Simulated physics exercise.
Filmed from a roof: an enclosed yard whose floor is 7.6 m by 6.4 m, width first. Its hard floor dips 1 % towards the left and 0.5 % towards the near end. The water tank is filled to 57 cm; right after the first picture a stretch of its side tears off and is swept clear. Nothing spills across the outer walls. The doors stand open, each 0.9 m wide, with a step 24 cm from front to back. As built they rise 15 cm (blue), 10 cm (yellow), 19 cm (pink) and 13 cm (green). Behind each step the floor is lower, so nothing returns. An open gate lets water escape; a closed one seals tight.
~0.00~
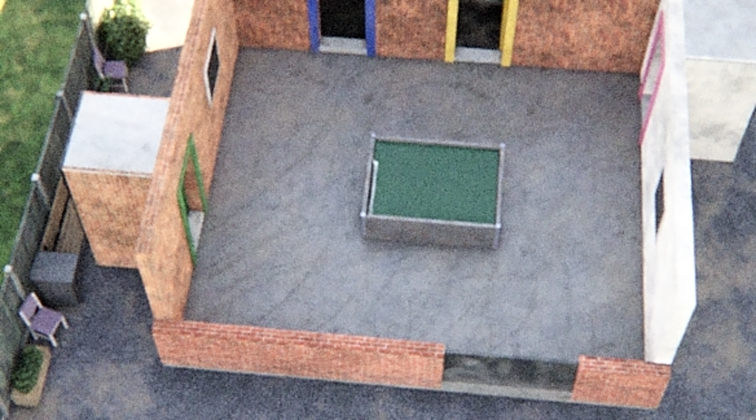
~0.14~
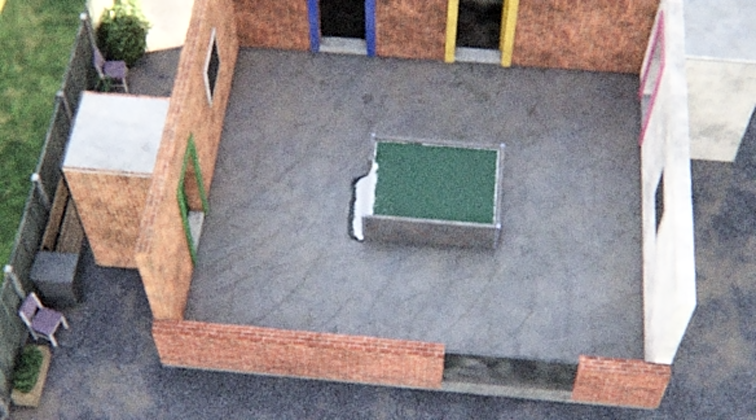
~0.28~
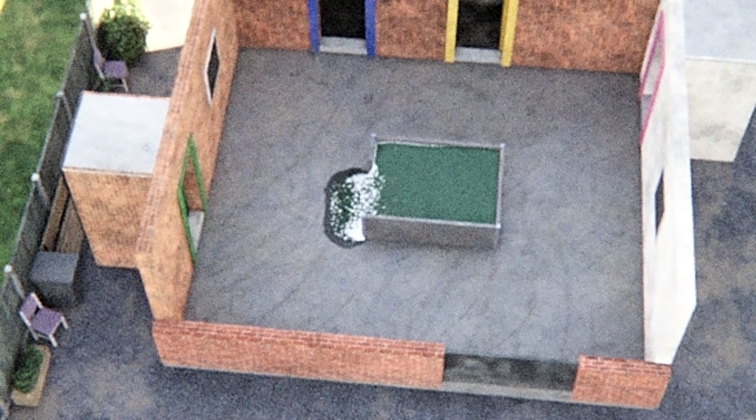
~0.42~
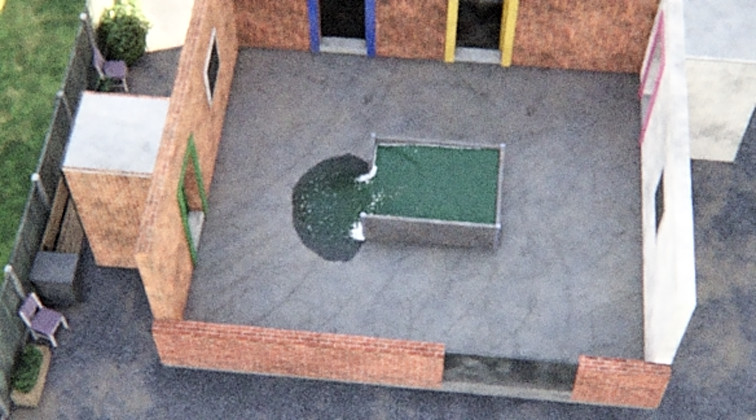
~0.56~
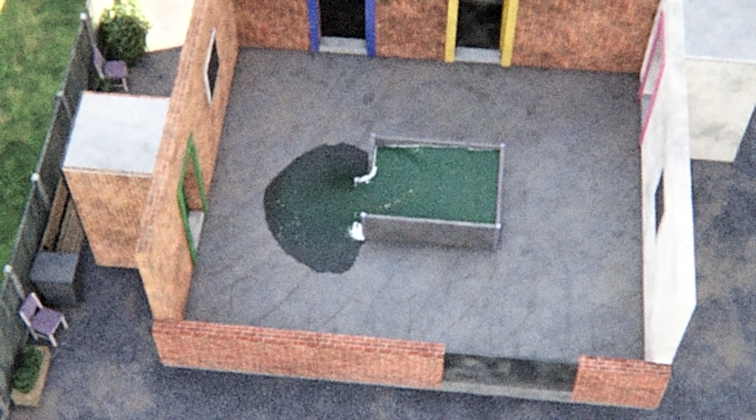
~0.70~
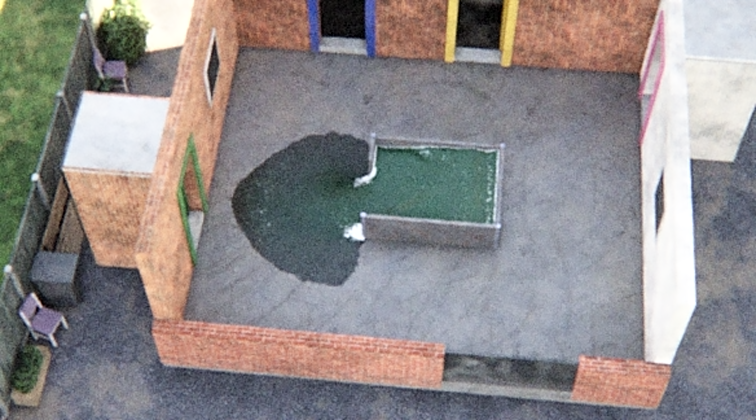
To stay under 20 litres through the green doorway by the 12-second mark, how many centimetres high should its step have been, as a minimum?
Close to 21 cm is just enough.
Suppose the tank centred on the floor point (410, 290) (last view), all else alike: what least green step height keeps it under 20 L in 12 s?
Then roughly 18 cm.
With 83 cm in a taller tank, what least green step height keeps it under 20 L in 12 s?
Then roughly 32 cm.
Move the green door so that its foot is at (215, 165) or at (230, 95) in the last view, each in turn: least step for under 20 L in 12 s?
About 20 and 7.0 cm.
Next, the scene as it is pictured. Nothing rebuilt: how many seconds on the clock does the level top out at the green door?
Around 2.2 s.
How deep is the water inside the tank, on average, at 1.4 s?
Roughly 37 cm on average.
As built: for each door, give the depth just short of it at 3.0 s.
In cm: Blue 0, yellow 0, pink 0, green 22.
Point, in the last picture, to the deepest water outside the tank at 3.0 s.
Around (180, 335).
After 1.4 s water covers 20 % of the floor, deepest (31 cm) near (360, 219); 24 cm at the green door, 6 litres in over its 13 cm step.
After 3.0 s water covers 30 % of the floor, deepest (31 cm) near (180, 335); 22 cm at the green door, 87 litres in over its 13 cm step.
After 12.0 s water covers 95 % of the floor, deepest (10 cm) near (180, 335); 7 cm at the green door, 113 litres in over its 13 cm step.
At the green door as built, the water arrived by 1.0 s and peaked near 27 cm at 2.2 s.
Run again over the same 12 s with other heights there, 35 litres in over 19 cm, 2 litres over 25.5 cm. The limit of 20 litres is kept from about 21 cm up.
